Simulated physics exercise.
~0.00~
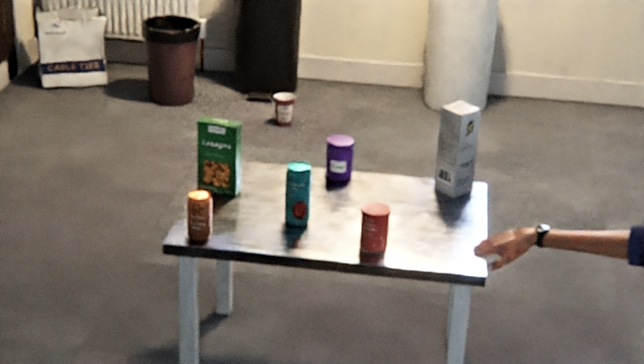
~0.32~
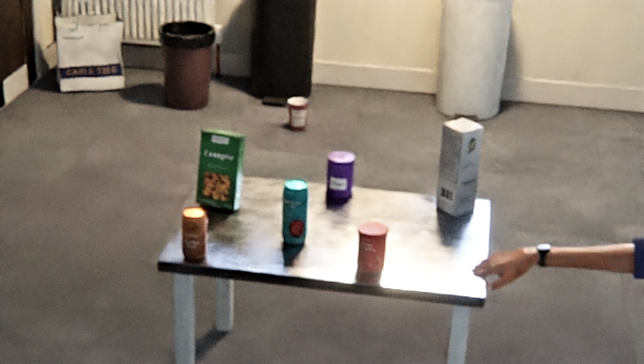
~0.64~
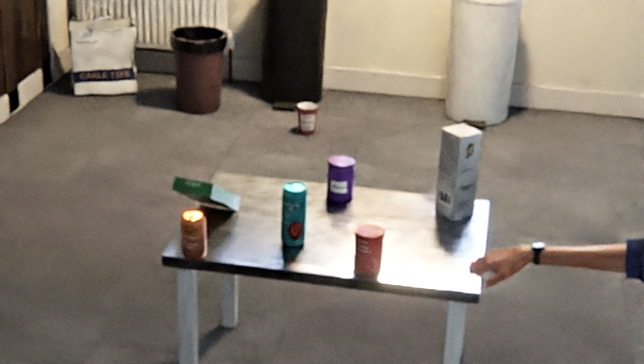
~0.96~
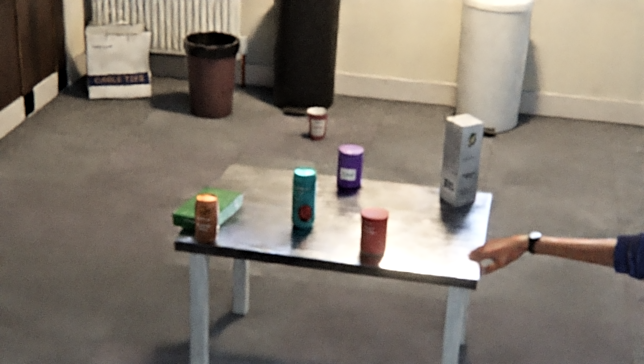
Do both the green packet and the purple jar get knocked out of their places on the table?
No, only the green packet is displaced, toppling onto its side near the left edge. The purple jar stays upright in its place on the table.
